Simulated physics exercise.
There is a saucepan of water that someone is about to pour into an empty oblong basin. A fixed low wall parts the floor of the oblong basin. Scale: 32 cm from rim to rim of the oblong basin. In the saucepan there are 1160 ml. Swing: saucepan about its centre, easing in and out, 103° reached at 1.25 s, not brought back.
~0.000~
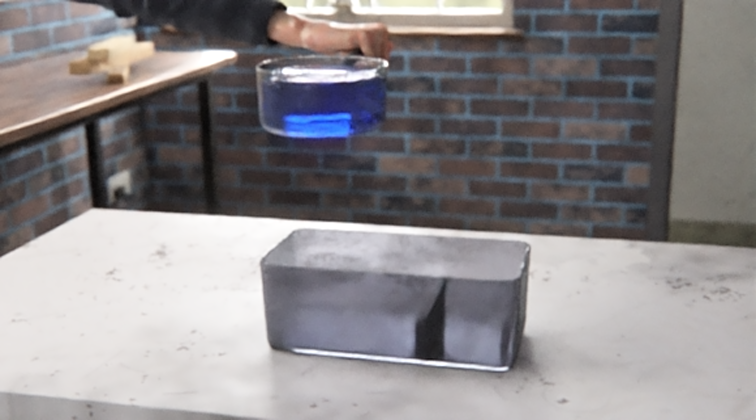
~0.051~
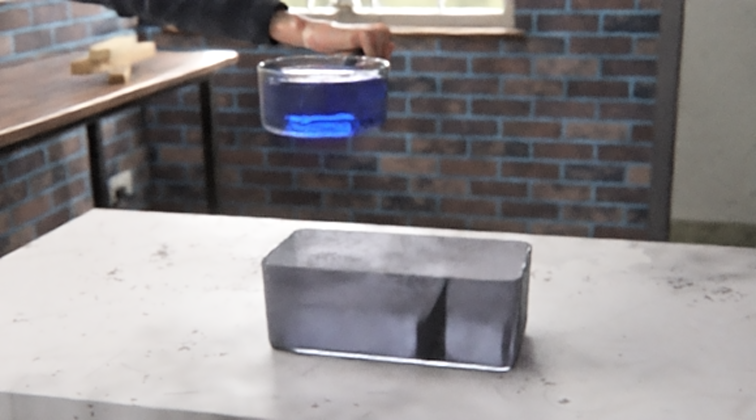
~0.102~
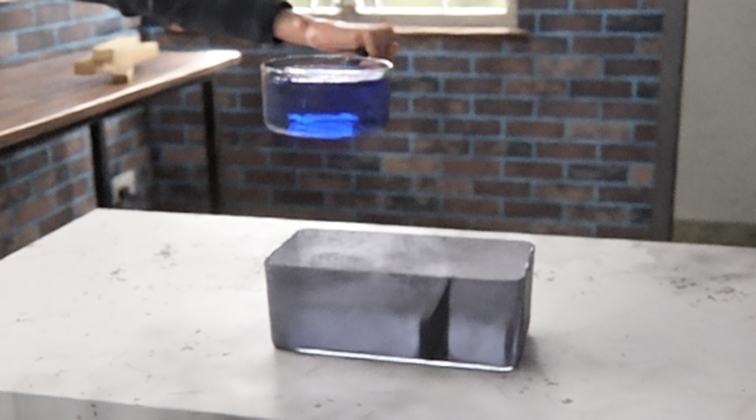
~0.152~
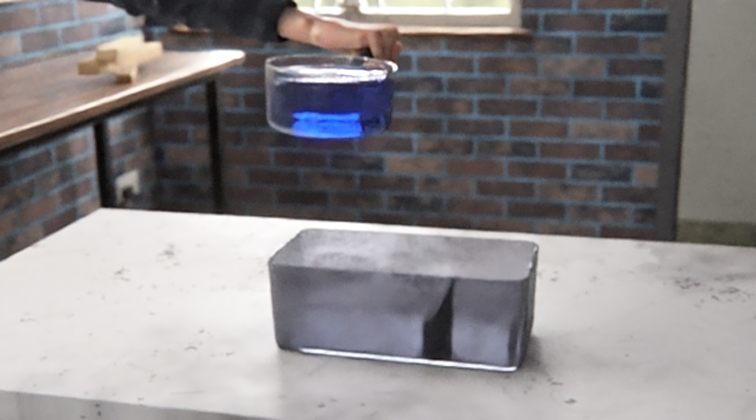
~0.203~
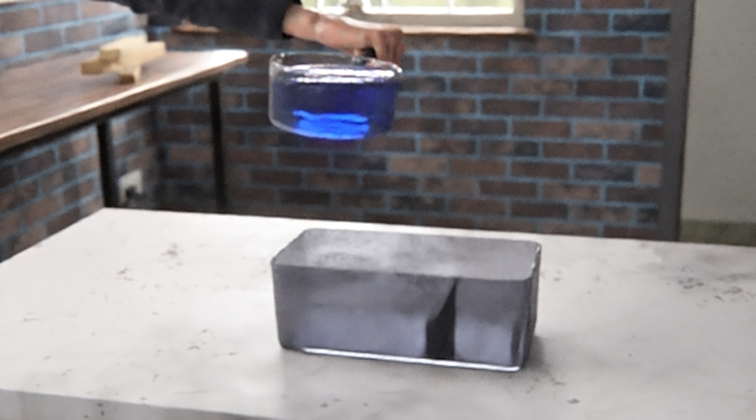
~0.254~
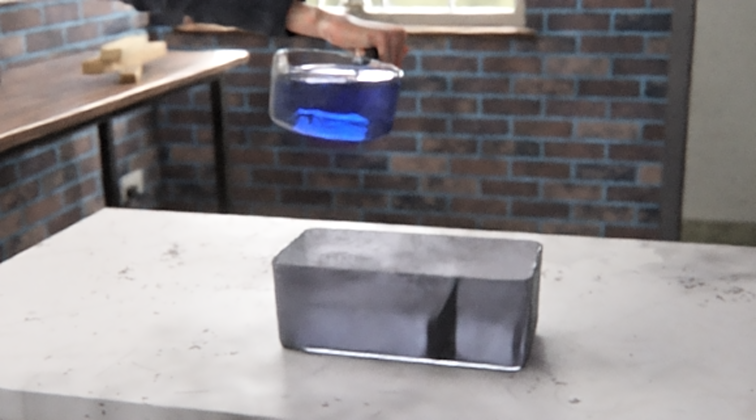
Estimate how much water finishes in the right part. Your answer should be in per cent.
I would say 67 per cent.
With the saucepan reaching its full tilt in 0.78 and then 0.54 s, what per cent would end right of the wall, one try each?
In order, 50 and 40 per cent.
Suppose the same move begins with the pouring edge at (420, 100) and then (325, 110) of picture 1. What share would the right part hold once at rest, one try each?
Respectively about 70 and 5 percent.
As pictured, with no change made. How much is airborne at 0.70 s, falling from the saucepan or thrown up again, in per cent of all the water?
Near 34 per cent of it all.
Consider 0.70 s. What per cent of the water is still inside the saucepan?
Near 56 in a hundred.
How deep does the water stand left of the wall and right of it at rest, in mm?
Left roughly 12 mm; right roughly 48 mm.
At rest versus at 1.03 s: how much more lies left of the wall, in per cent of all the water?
Near 24 percent, more or less.
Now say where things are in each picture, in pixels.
It leans 0°; its right rim is at (384, 68); the water meets the walls at (265, 73) and (383, 77); the oblong basin's rim runs from (277, 246) to (525, 262); the wall's top is at (431, 301), in the first frame.
It leans 0°; its right rim is at (385, 68); the water meets the walls at (267, 73) and (385, 77), in the second frame.
It leans 2°; its right rim is at (389, 70); the water meets the walls at (270, 73) and (388, 76), in the third frame.
It leans 4°; its right rim is at (393, 72); the water meets the walls at (274, 72) and (392, 77), in the fourth frame.
It leans 7°; its right rim is at (397, 75); the water meets the walls at (278, 72) and (396, 77), in the fifth frame.
It leans 10°; its right rim is at (400, 79); the water meets the walls at (280, 72) and (399, 77), in the sixth frame.
By 0.70 s the tilt is 62° and 56 per cent is still to pour, 1 is left of the wall and 9 right of it.
By 1.03 s the tilt is 95° and 11 per cent is still to pour, 9 is left of the wall and 68 right of it.
By 1.38 s the tilt is 103° and 1 per cent is still to pour, 28 is left of the wall and 68 right of it.
By 1.75 s the tilt is 103° and 0 per cent is still to pour, 32 is left of the wall and 67 right of it.
At rest 32 per cent lies left of the wall, 67 right of it and 1 outside.
